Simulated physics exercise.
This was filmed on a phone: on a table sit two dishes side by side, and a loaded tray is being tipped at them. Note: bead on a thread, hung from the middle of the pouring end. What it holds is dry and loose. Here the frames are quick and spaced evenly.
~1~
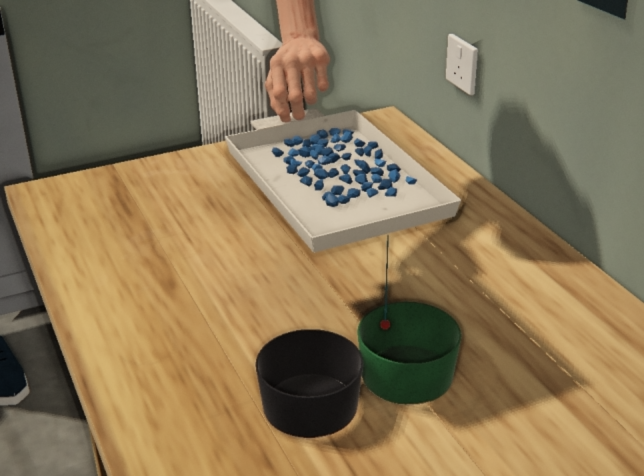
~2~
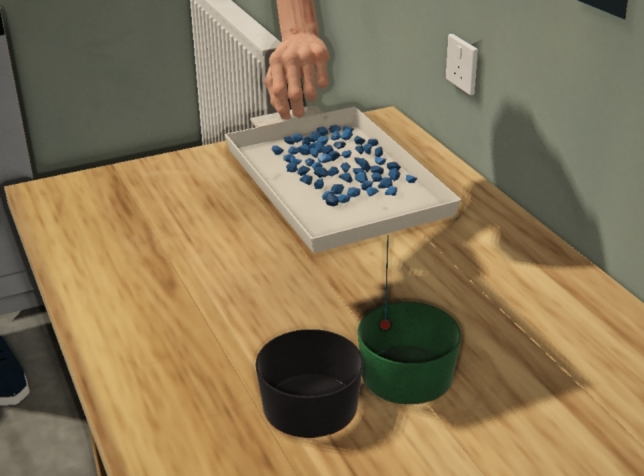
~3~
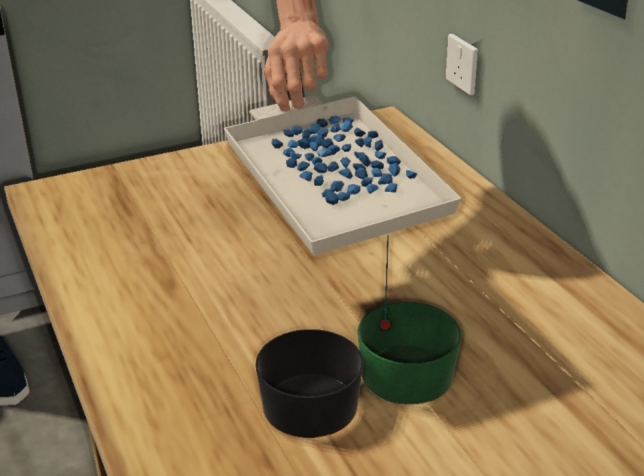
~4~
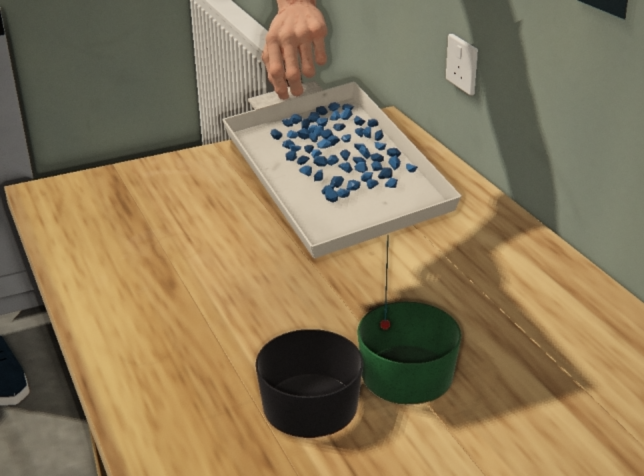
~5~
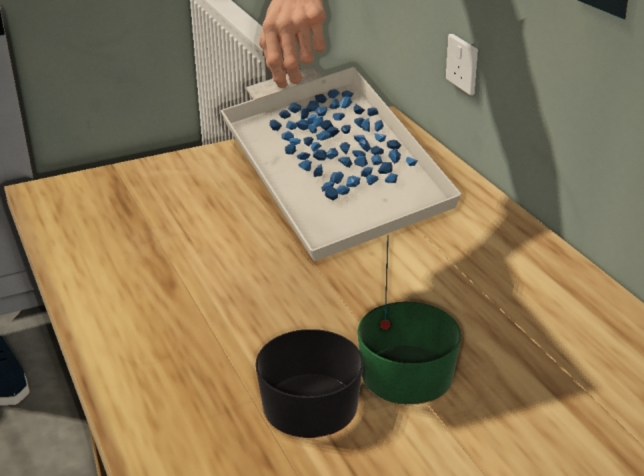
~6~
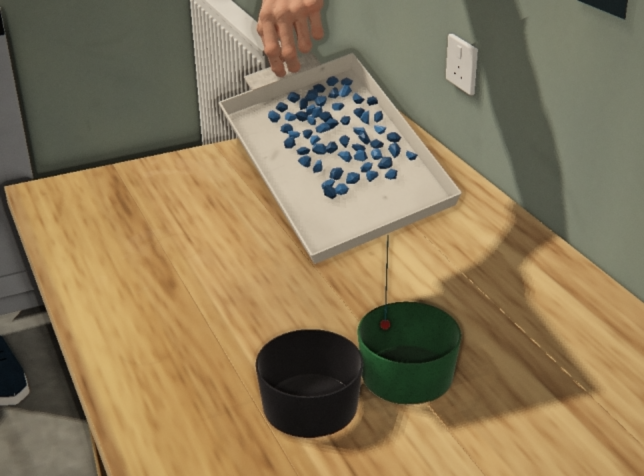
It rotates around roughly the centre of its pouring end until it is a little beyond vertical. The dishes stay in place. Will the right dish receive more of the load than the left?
No, the left dish does.
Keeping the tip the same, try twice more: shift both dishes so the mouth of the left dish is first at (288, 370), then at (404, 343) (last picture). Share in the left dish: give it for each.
60 and 0 in a hundred.
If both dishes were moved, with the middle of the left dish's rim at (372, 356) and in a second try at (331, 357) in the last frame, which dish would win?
For the first place, the dish on the left side; for the second, the dish on the left side.
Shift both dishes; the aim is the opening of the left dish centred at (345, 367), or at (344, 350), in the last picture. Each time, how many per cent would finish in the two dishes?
90 per cent, then 80 per cent.
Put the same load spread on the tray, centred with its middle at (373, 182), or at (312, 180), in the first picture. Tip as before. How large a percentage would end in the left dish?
The first start yields 100 per cent, the second 100 per cent.
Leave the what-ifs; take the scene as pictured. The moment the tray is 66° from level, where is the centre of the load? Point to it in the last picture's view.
Roughly (323, 238).
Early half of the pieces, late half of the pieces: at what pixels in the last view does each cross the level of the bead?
It goes through near (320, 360) first, then near (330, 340).
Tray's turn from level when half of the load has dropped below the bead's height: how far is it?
Somewhere around 105 degrees.
Soon after the last picture, tray tipped steeply; most on the tray; a small part in the air.
A little later, tray tipped past a quarter turn; about half on the tray; about half in the left dish; a small part outside both; a stray few in the air.
Later still, tray tipped past a quarter turn; nearly all in the left dish; a small part outside both.
At rest, tray tipped past a quarter turn; nearly all in the left dish; none in the right dish; a small part outside both.
